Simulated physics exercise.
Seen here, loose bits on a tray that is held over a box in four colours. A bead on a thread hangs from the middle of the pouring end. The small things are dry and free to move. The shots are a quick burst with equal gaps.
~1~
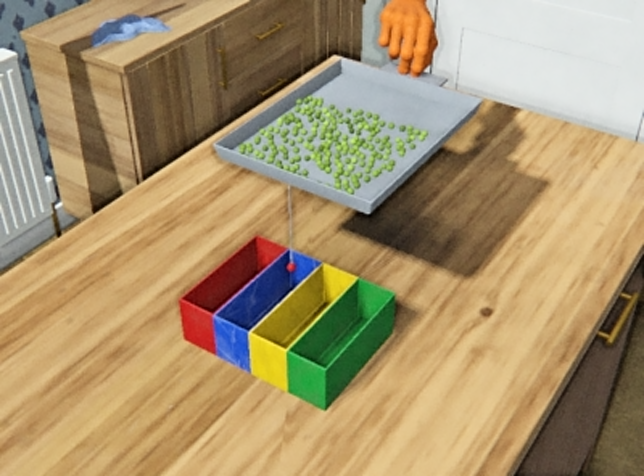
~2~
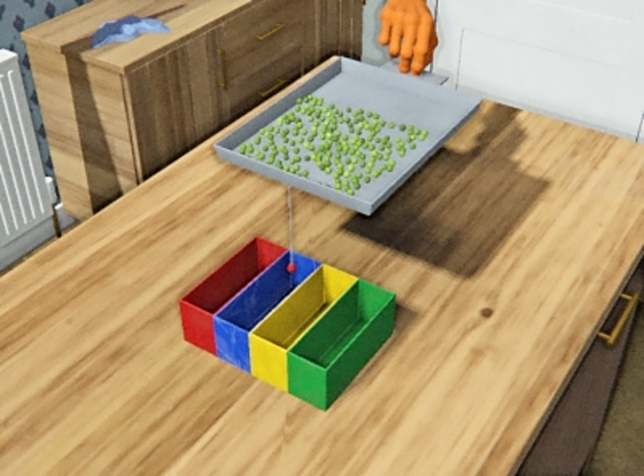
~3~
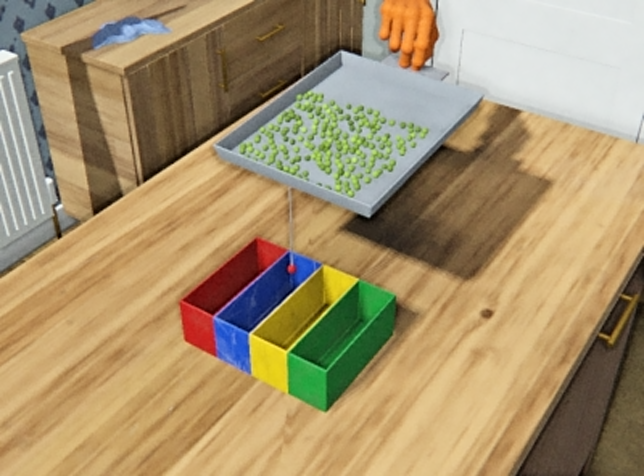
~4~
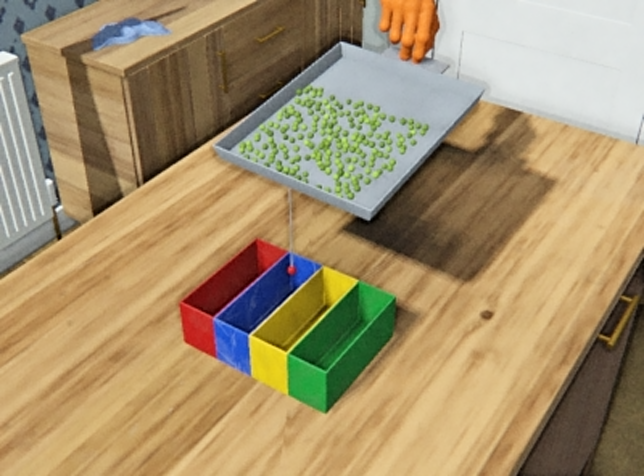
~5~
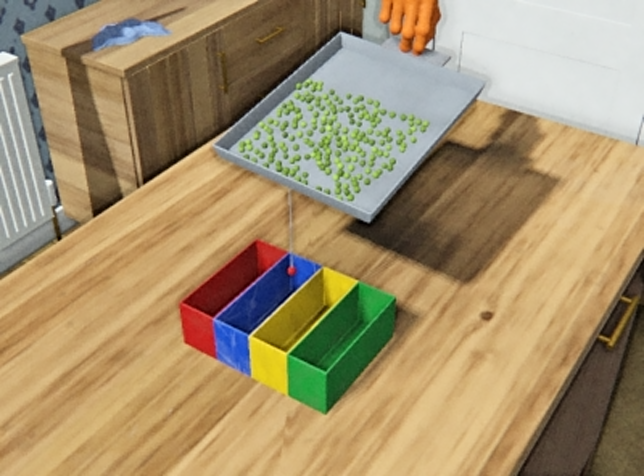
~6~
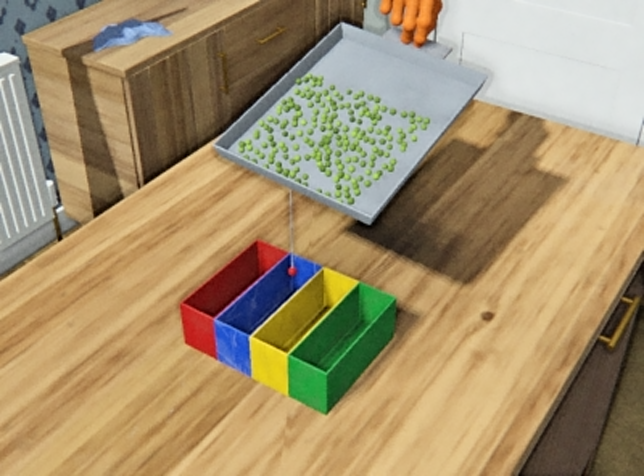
On a wooden table, an orange hand slowly tilting a grey tray of green peas above a red, blue, yellow and green box.
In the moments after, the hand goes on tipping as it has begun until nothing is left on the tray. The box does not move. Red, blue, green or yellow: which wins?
The green one ends fullest.
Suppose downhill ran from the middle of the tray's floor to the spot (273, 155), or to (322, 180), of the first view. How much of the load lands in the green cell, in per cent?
The first gives 0 %, the second 50 %.
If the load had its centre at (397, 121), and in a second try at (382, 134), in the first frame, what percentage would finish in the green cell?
About 80 and 80 per cent.
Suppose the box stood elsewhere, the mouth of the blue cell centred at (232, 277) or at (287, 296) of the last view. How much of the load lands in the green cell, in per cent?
Roughly 20 per cent, and 60 per cent.
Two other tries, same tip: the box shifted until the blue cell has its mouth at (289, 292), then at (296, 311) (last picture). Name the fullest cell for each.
At the first place the green one, at the second that yellow cell.
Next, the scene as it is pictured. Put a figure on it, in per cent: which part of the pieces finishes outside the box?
About 10 per cent.
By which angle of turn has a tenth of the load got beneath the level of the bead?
At about 85°.
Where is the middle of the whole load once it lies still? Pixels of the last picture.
At about (335, 362).
Shortly afterwards, tray tipped steeply; all but a few on the tray; only a few in the green cell; only a few in the yellow cell; only a few falling or outside the box.
Next, tray tipped right over; a little on the tray; near half in the green cell; near a quarter in the yellow cell; only a few in the blue cell; near a quarter falling or outside the box.
Some moments later, tray tipped past a quarter turn; near two thirds in the green cell; near a quarter in the yellow cell; only a few in the blue cell; a little falling or outside the box.
In the end, tray tipped past a quarter turn; near two thirds in the green cell; near a quarter in the yellow cell; only a few in the blue cell; none at all in the red cell; a little outside the box.
